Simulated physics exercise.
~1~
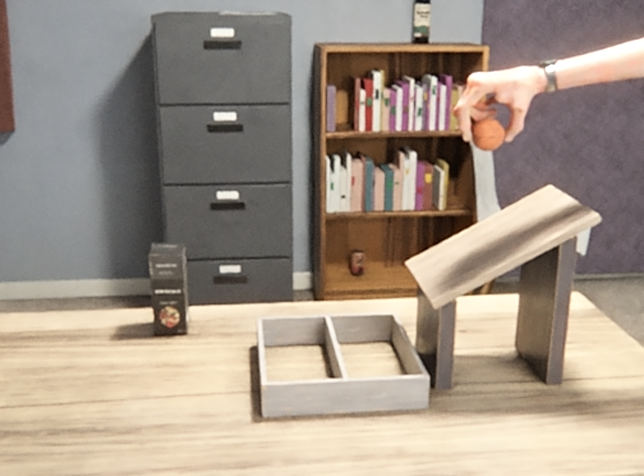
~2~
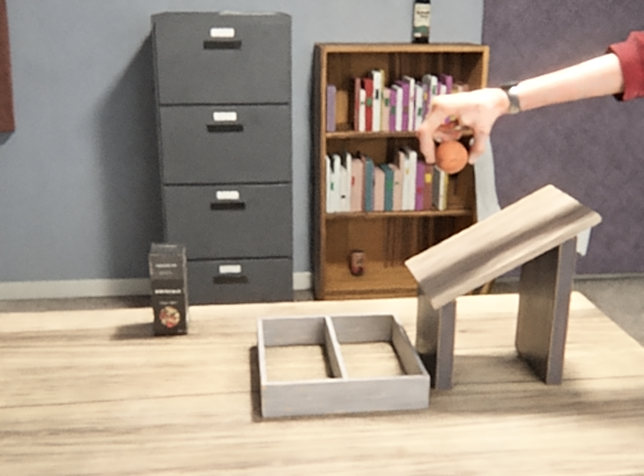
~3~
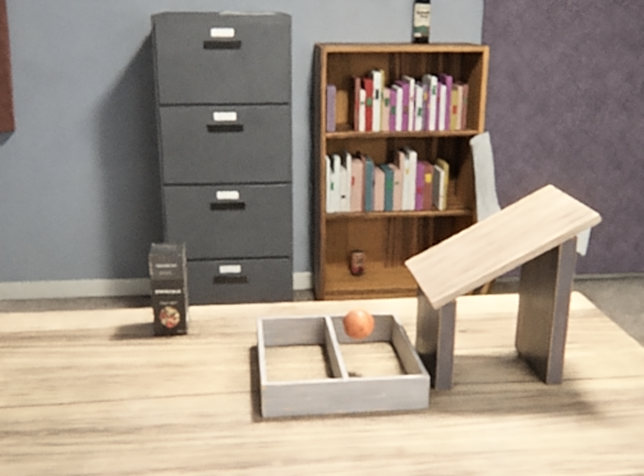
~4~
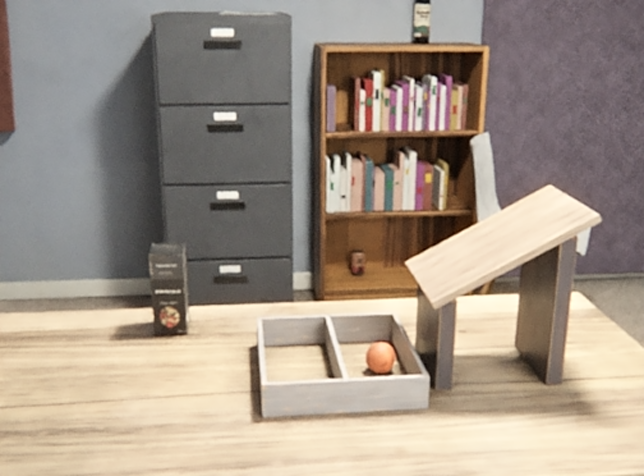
An orange ball, held by a hand above a sloping board, is carried left and down and released, then drops into a two-bay tray as the hand withdraws, coming to rest in the bay nearer the board while a black carton stays put.
